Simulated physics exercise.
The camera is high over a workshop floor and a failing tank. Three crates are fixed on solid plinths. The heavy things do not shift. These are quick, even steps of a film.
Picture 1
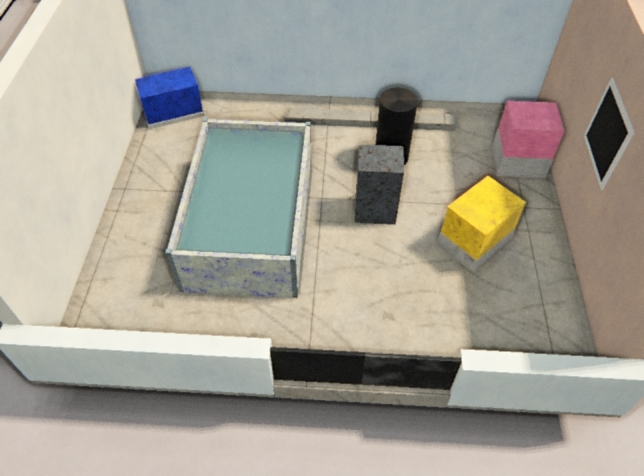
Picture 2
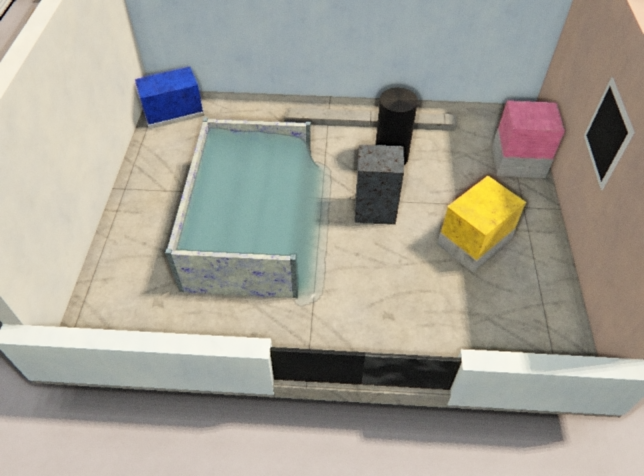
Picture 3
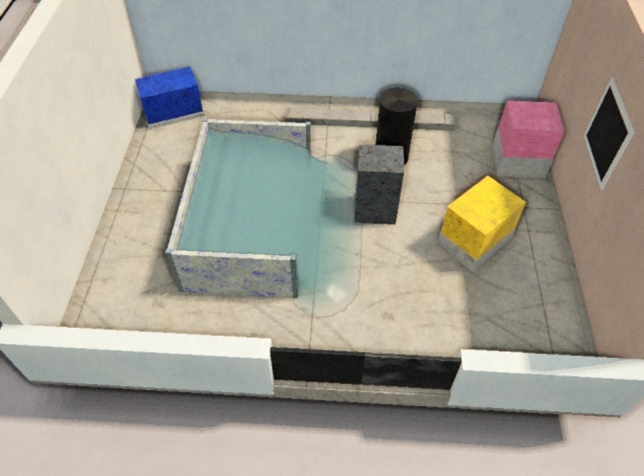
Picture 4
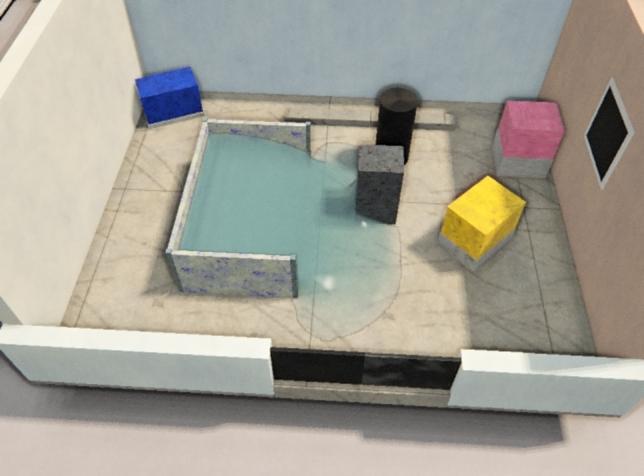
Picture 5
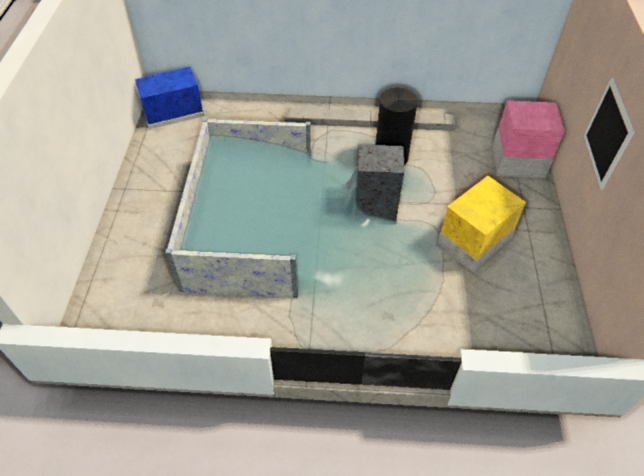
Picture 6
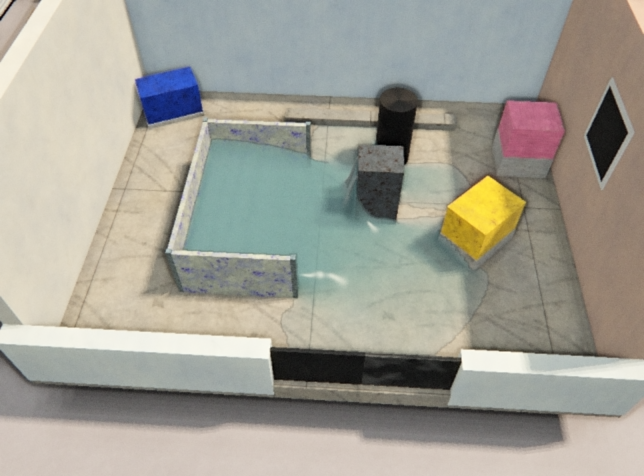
In a small walled room, a tank's right side gives way and pale teal water spreads rightward across the floor around a dark block.
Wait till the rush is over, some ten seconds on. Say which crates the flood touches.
One by one: The yellow crate gets wet; the blue crate gets wet; the pink crate stays dry.
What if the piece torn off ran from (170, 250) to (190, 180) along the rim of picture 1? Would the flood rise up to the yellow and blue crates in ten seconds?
One by one: The yellow crate escapes it, the blue crate ends up wet.
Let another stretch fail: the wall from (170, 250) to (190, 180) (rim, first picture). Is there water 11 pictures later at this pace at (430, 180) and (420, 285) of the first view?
In turn: Not flooded, dry.
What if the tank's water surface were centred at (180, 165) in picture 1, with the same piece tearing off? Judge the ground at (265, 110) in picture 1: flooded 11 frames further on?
Verdict: No water.
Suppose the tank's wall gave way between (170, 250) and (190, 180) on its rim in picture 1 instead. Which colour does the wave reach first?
It is the crate marked blue.
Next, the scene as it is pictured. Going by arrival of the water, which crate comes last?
It is the blue one.
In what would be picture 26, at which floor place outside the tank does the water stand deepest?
I would point to (562, 232).
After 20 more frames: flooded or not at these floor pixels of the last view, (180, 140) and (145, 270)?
In turn: Flooded, dry.
A moment on, water covers 45 % of the floor; the yellow crate water round its plinth, the blue crate not reached, the pink crate water round its plinth.
Next, water covers 60 % of the floor; the yellow crate water round its plinth, the blue crate not reached, the pink crate water round its plinth.
Then, water covers 75 % of the floor; the yellow crate water round its plinth, the blue crate water round its plinth, the pink crate water round its plinth.
Later, water covers 90 % of the floor; the yellow crate water round its plinth, the blue crate water round its plinth, the pink crate water round its plinth.
In the end, water covers 100 % of the floor; the yellow crate was topped, the blue crate was topped, the pink crate stayed above the water.
